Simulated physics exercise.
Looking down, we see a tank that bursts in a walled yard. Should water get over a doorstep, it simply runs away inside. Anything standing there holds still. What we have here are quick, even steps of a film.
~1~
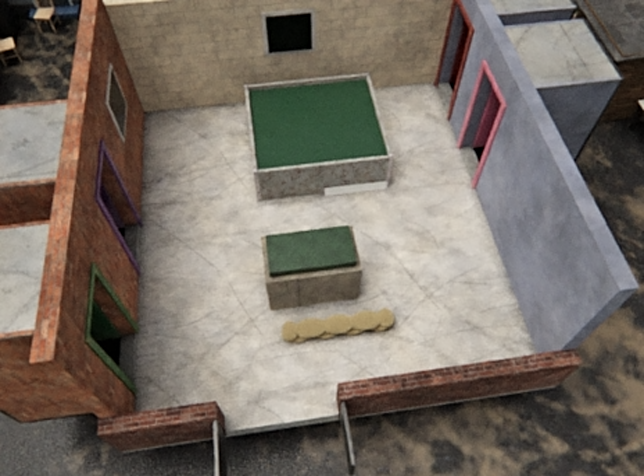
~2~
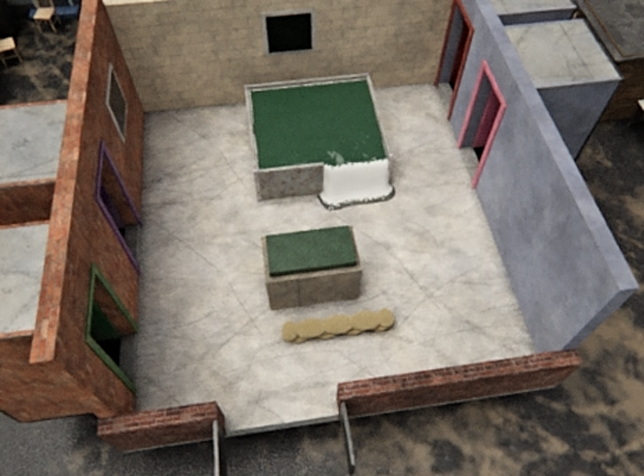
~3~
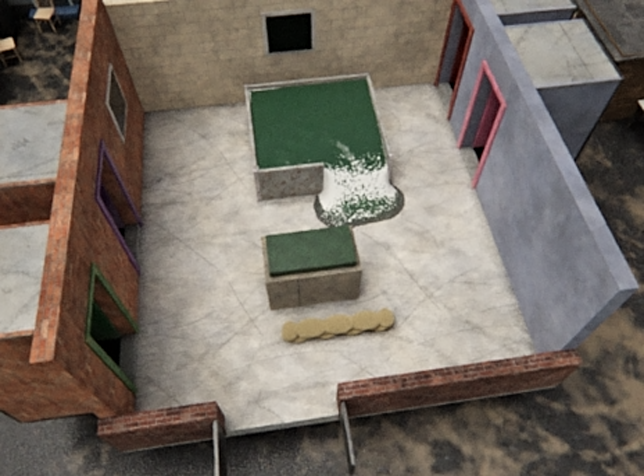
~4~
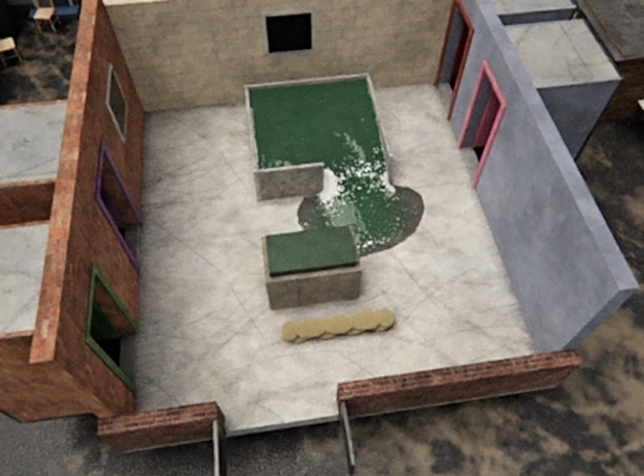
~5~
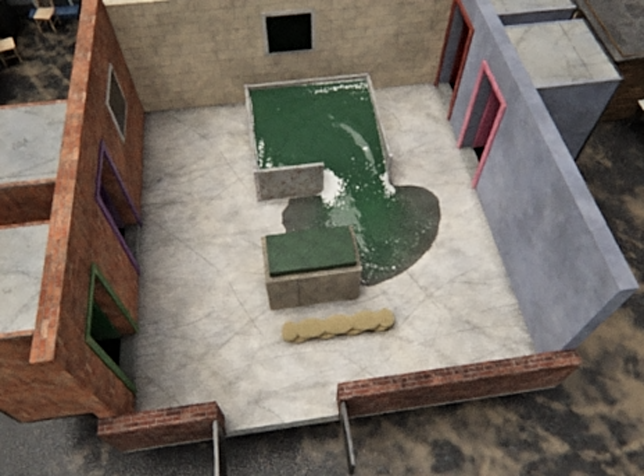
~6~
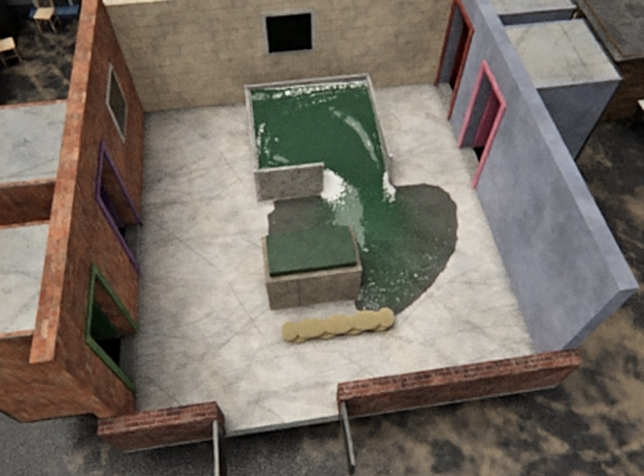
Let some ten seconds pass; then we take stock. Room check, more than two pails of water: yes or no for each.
Green door, yes; red door, no; pink door, no; purple door, no.
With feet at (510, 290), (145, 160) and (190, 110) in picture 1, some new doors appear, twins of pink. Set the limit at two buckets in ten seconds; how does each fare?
Well, the first breaks the limit, the next remains within bounds, and the last remains within bounds.
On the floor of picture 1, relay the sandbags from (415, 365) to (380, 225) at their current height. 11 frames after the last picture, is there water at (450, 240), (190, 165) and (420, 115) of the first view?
Sequence check: Soaked through / left alone / left alone.
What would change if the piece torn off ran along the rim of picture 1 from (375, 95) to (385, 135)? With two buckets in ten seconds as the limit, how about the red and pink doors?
Red exceeds the limit, pink exceeds the limit.
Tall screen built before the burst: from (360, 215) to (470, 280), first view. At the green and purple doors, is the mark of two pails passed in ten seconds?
Log - green: Above the line; purple: Above the line.
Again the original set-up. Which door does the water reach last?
Result: The red door.
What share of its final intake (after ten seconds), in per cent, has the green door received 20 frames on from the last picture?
Roughly 0 percent.
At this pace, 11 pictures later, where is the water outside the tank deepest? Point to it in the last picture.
Deepest point: Roughly (529, 370).
A moment on, water covers 35 % of the floor; the green door not reached, the red door not reached, the pink door not reached, the purple door not reached.
Next, water covers 50 % of the floor; the green door not reached, the red door not reached, the pink door not reached, the purple door wet at the sill, nothing in.
Then, water covers 70 % of the floor; the green door under two buckets in, the red door not reached, the pink door wet at the sill, nothing in, the purple door wet at the sill, nothing in.
Later, water covers 90 % of the floor; the green door far over two buckets in, the red door wet at the sill, nothing in, the pink door wet at the sill, nothing in, the purple door under two buckets in.
In the end, water covers 95 % of the floor; the green door far over two buckets in, the red door wet at the sill, nothing in, the pink door wet at the sill, nothing in, the purple door under two buckets in.
